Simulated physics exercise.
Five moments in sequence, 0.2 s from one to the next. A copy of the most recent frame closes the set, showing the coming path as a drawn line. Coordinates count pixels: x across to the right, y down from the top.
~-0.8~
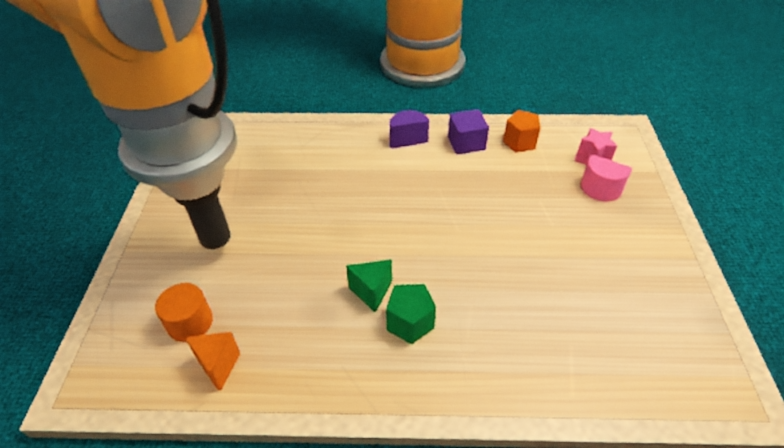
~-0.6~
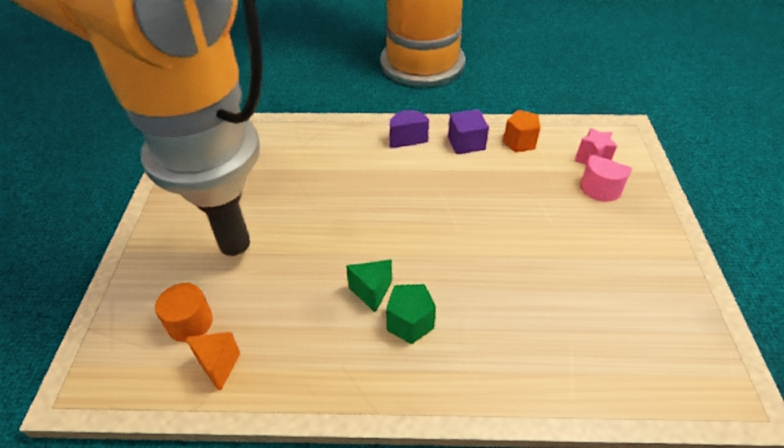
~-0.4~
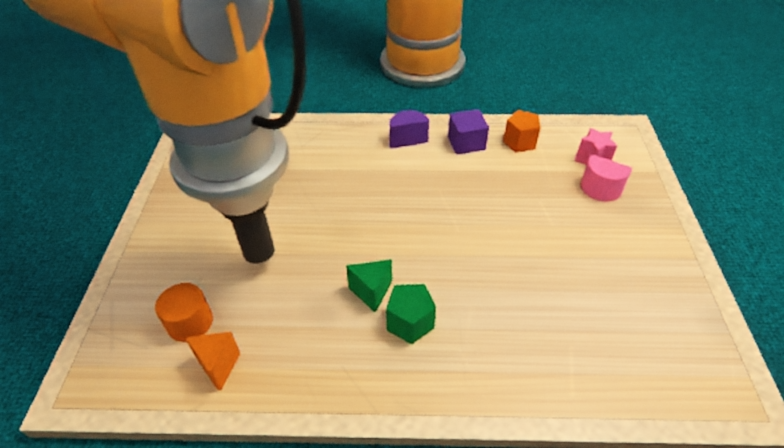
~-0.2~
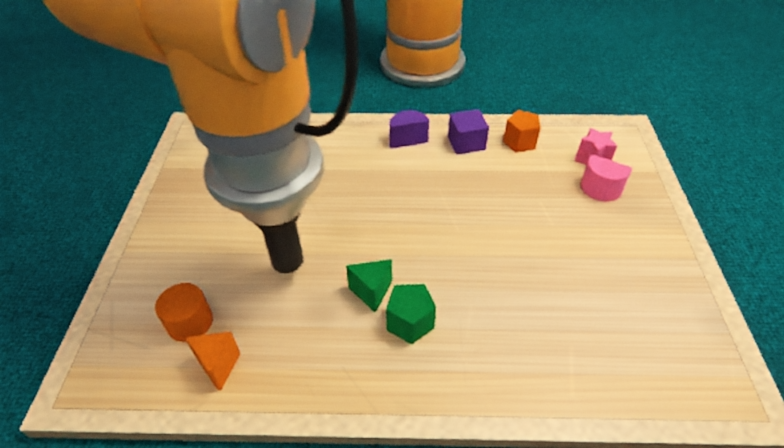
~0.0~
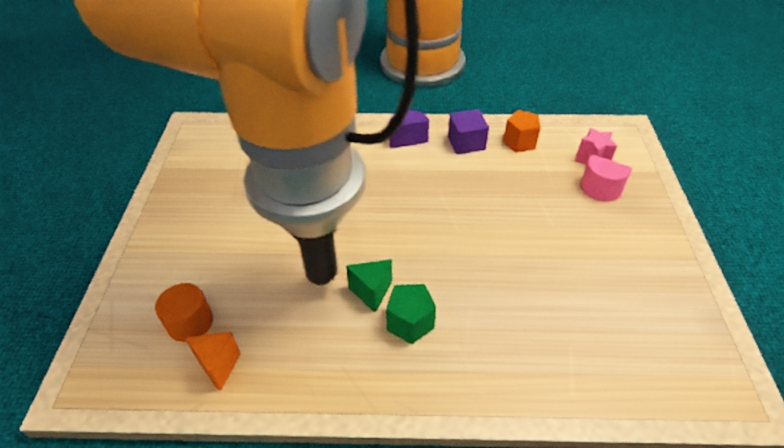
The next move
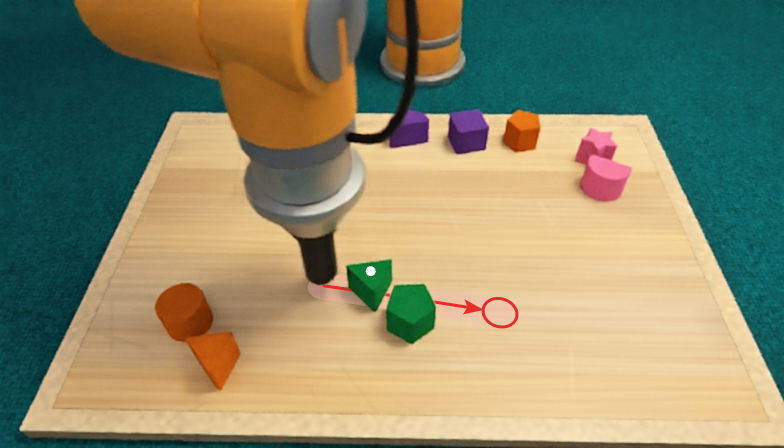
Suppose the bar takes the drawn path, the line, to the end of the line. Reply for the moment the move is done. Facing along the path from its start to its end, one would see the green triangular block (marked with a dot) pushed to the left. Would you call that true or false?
It is true.
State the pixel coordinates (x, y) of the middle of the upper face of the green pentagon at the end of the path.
Just about (437, 315).
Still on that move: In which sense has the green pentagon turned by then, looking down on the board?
Short answer: Clockwise.
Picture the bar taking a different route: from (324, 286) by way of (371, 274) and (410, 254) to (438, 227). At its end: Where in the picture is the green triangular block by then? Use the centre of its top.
The top centre is at (406, 265).
The drawn path runs straight from (324, 286) to (500, 312); the dot is on the green triangular block.
What follows on the original path. One third of the way, bar at (381, 280); green triangular block at (412, 267), turned 45° clockwise.
Two thirds of the way, bar at (441, 289); green triangular block at (460, 262); green pentagon at (436, 315), turned 75° clockwise.
At the end, bar at (503, 299); green triangular block at (469, 260), turned 35° anticlockwise; green pentagon at (437, 315), turned 80° clockwise.
